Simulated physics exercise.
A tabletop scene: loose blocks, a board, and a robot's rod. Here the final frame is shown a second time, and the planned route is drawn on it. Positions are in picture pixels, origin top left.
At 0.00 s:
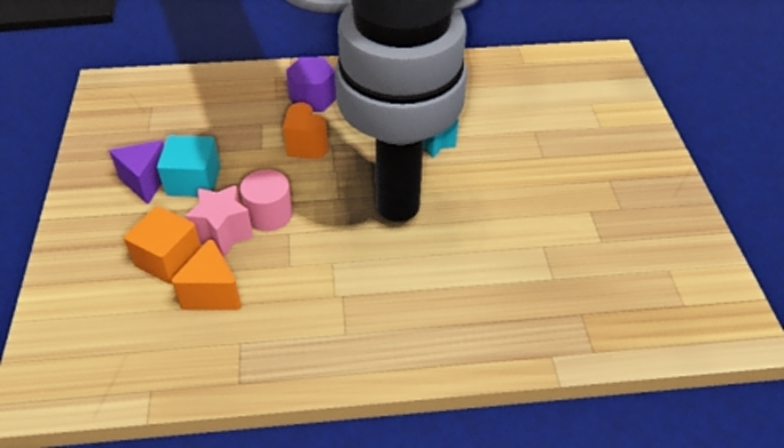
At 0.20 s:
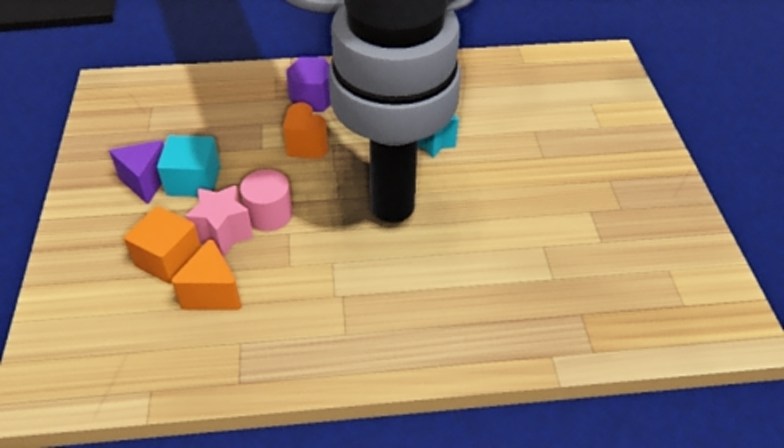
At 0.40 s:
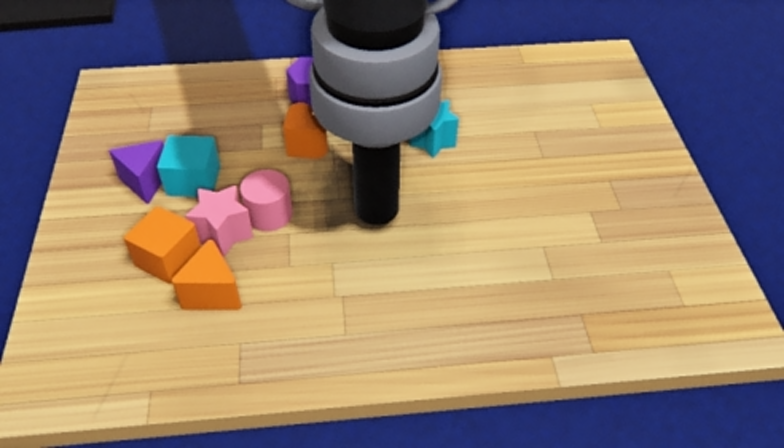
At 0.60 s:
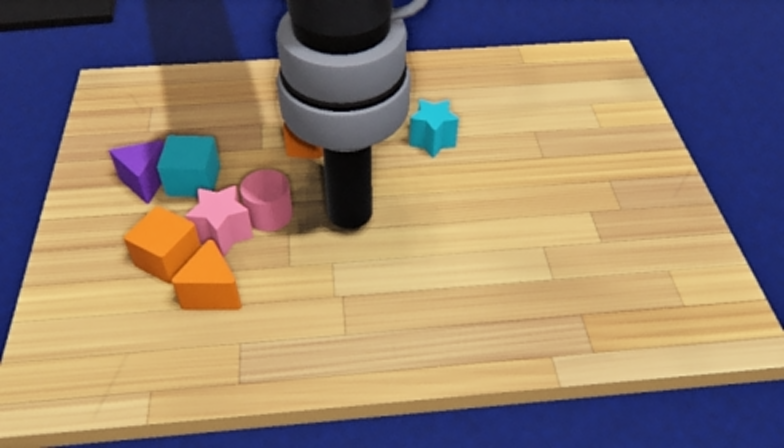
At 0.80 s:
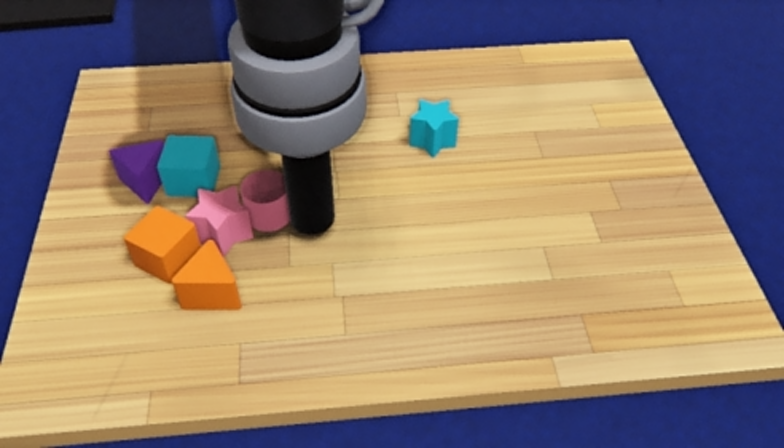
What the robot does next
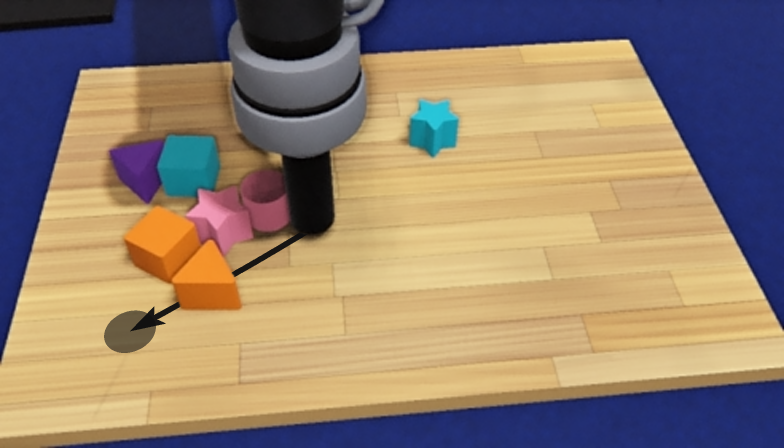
A robot's black rod, hanging from a grey and black cylindrical mount, stands over a pale wooden board on a blue surface, seen from above at an angle by a still camera. Purple, teal, pink and orange blocks cluster at the left, with more blocks near the back and a bright blue star behind the rod. The rod slides left and slightly nearer, uncovering the star, covering the back blocks and coming close beside the pink round block, while the blocks stay still.
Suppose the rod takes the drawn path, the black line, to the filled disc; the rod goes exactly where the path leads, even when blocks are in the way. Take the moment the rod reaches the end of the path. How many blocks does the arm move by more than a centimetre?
One block shifts.
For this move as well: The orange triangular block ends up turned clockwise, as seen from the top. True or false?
The statement is incorrect.
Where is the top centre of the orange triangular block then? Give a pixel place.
The middle of its upper face should be somewhere near (119, 344).
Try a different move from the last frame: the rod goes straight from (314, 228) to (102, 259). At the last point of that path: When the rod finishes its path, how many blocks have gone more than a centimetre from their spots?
It shifts three blocks or more.
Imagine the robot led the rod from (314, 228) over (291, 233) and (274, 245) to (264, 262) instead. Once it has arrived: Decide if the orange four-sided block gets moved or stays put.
Here's my answer: The orange four-sided block remains in position.
The line goes from (314, 228) to (130, 331).
What follows on the original path. One third of the way, rod at (256, 252); pink round block at (260, 186).
Two thirds of the way, rod at (193, 286); orange triangular block at (163, 302), turned 45° anticlockwise; pink round block at (260, 186).
At the end, rod at (126, 322); orange triangular block at (119, 344), turned 80° anticlockwise; pink star block unmoved; pink round block at (260, 186).
